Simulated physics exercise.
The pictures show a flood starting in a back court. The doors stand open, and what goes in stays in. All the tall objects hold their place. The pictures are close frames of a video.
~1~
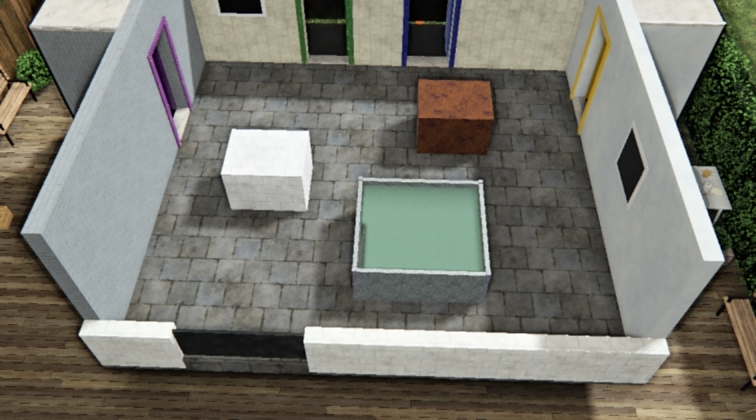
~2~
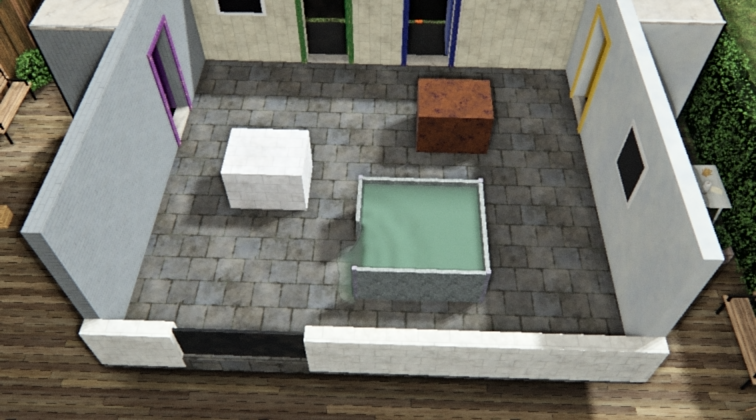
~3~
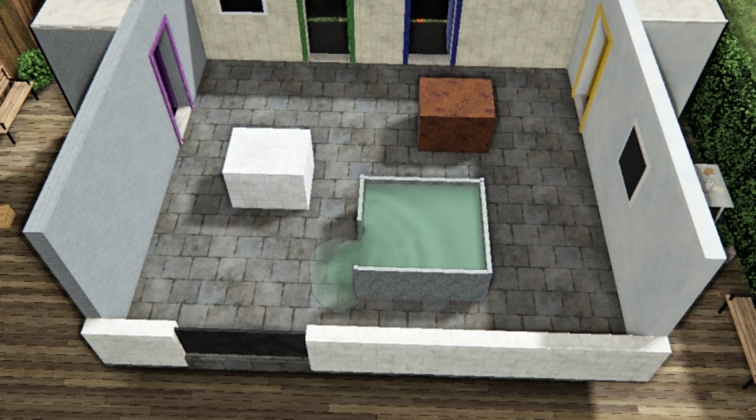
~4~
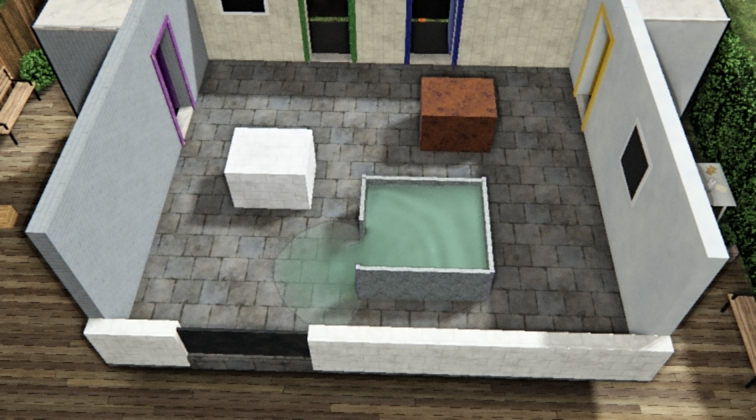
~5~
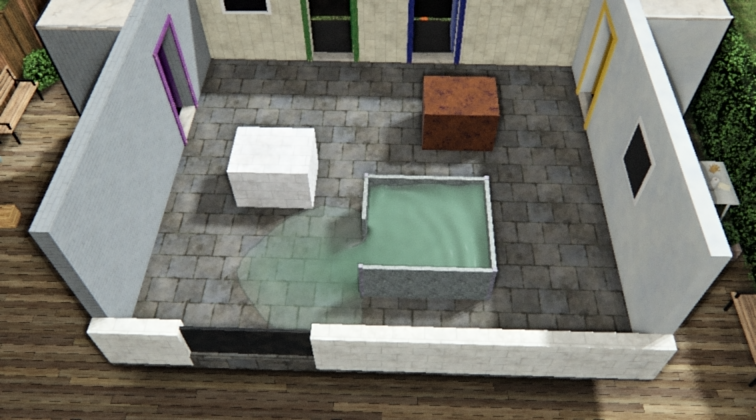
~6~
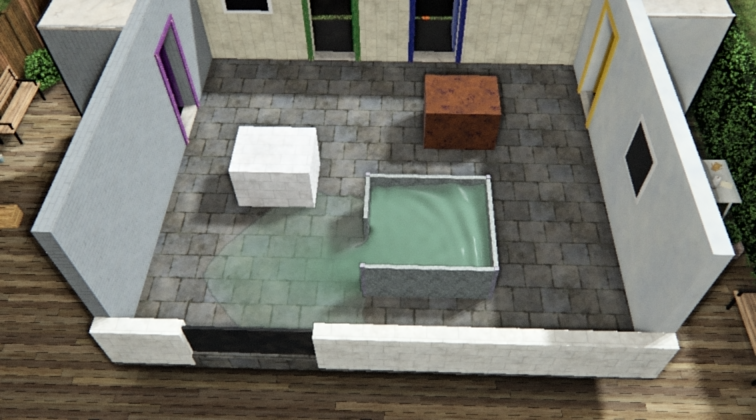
Green water pours from a gap in the left side of a low grey-walled tank, in a paved court seen from high above. A white block stands to the left and a rust-brown block behind, with purple, green, blue and yellow door surrounds along the walls. The water fans leftward across the dark paving in a thin, widening sheet, while the view drifts very slightly.
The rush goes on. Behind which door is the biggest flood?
The green doorway takes the most.
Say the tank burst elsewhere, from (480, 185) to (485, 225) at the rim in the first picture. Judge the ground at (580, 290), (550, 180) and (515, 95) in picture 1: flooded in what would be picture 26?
In that order: Flooded, awash, wet.
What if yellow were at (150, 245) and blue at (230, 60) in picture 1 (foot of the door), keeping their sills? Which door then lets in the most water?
The yellow door.
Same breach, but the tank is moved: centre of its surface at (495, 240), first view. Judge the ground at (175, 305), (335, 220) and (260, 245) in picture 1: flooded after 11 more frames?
In turn: Awash, awash, awash.
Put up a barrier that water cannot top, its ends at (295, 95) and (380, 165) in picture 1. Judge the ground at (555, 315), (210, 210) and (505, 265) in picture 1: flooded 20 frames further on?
One after the other: Not flooded, under water, not flooded.
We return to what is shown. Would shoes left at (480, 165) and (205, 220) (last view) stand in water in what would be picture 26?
One after the other: Clear, awash.
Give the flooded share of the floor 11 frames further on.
I make it 25 per cent.
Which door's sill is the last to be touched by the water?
That is the one in yellow.
A moment on, water covers 20 % of the floor; green door not reached, purple door not reached, yellow door not reached, blue door not reached.
Next, water covers 25 % of the floor; green door not reached, purple door not reached, yellow door not reached, blue door not reached.
Then, water covers 35 % of the floor; green door not reached, purple door wet at the sill, nothing in, yellow door not reached, blue door not reached.
Later, water covers 50 % of the floor; green door a trickle in, purple door wet at the sill, nothing in, yellow door not reached, blue door wet at the sill, nothing in.
In the end, water covers 80 % of the floor; green door some in, purple door wet at the sill, nothing in, yellow door wet at the sill, nothing in, blue door wet at the sill, nothing in; the green door has let in the most.
